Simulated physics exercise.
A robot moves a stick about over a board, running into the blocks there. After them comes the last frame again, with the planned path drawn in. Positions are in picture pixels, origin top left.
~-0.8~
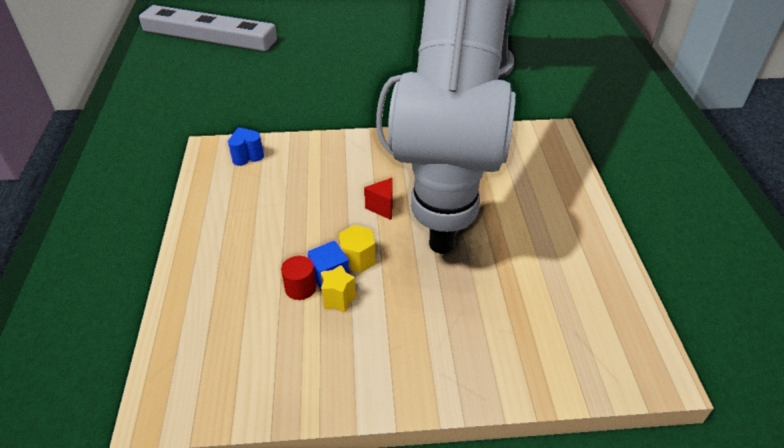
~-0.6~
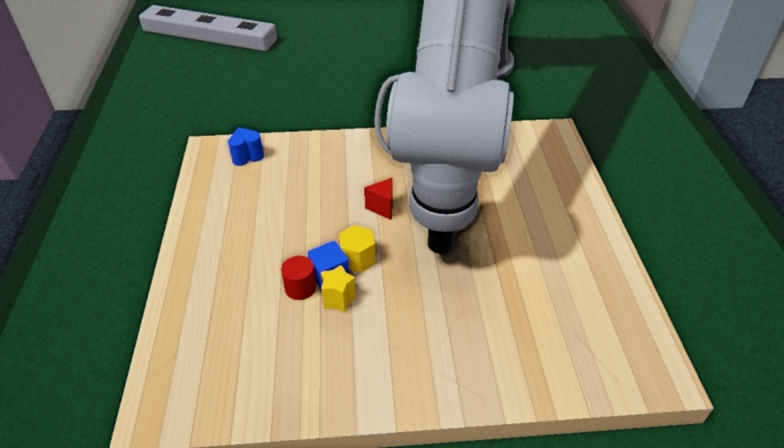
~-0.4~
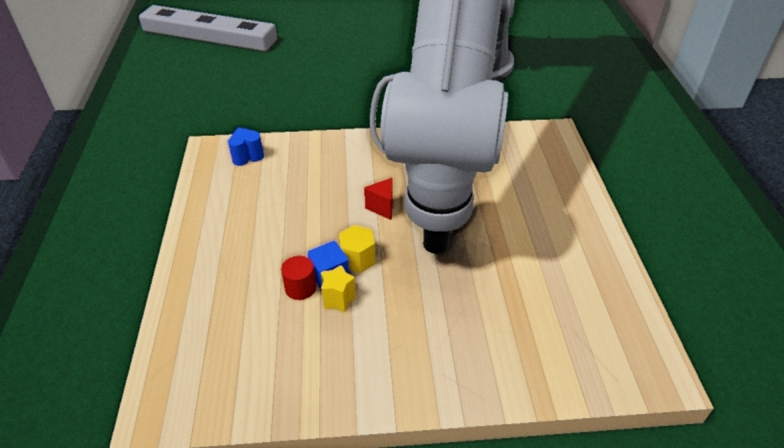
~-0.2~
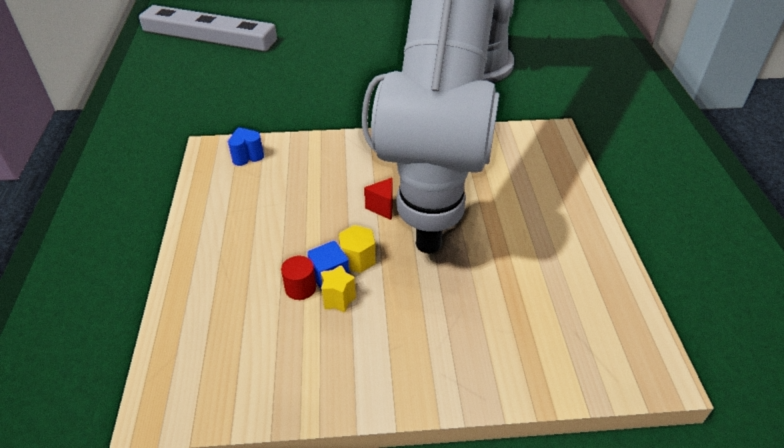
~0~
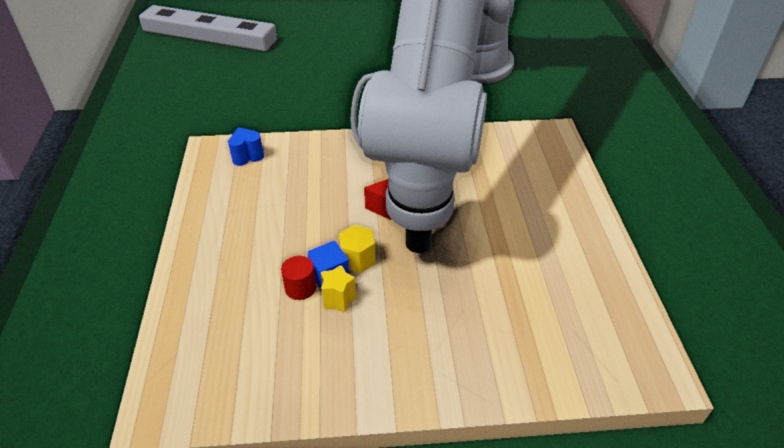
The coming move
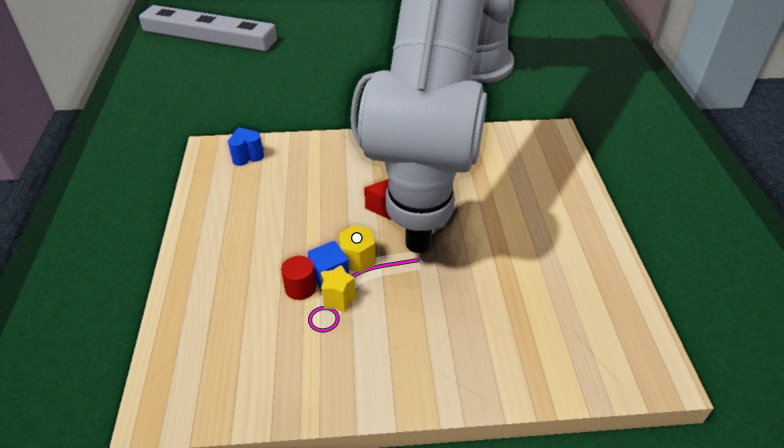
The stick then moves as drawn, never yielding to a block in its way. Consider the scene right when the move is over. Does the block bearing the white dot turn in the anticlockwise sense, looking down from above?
No
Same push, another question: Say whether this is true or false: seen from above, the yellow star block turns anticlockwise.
True.
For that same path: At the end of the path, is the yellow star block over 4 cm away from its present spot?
Yes, that is what happens.
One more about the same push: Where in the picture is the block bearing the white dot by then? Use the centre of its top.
Close to (337, 235).
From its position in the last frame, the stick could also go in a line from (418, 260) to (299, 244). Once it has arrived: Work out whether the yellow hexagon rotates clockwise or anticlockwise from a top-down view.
Overhead view: Anti-clockwise.
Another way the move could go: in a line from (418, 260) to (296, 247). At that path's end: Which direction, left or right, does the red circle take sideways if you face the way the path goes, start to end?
It gets pushed left.
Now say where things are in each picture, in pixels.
The first picture shows stick's lower end at (442, 245); red circle at (297, 267); blue square at (328, 255); yellow star block at (336, 279); yellow hexagon at (357, 238).
The second picture shows stick at (440, 245); blocks still.
The third picture shows stick at (436, 245); blocks still.
The fourth picture shows stick at (429, 245); blocks still.
The fifth picture shows stick at (418, 244); red circle at (297, 267); blue square at (328, 255); yellow star block at (336, 279); yellow hexagon at (357, 238).
Drawn move, from (418, 260) via (377, 267) and (342, 286), ending at (324, 319); the dot is on the yellow hexagon.
What follows on the original path. One third of the way, stick at (376, 251); red circle at (294, 269); blue square at (323, 254), turned 20° anticlockwise; yellow hexagon at (347, 236), turned 15° clockwise.
Two thirds of the way, stick at (340, 271); red circle at (286, 273); blue square at (312, 255), turned 25° anticlockwise; yellow star block at (331, 286), turned 25° anticlockwise; yellow hexagon at (337, 235), turned 50° clockwise.
At the end, stick at (322, 303); red circle at (286, 273); blue square at (312, 255), turned 25° anticlockwise; yellow star block at (313, 320), turned 35° anticlockwise; yellow hexagon at (337, 235), turned 50° clockwise.
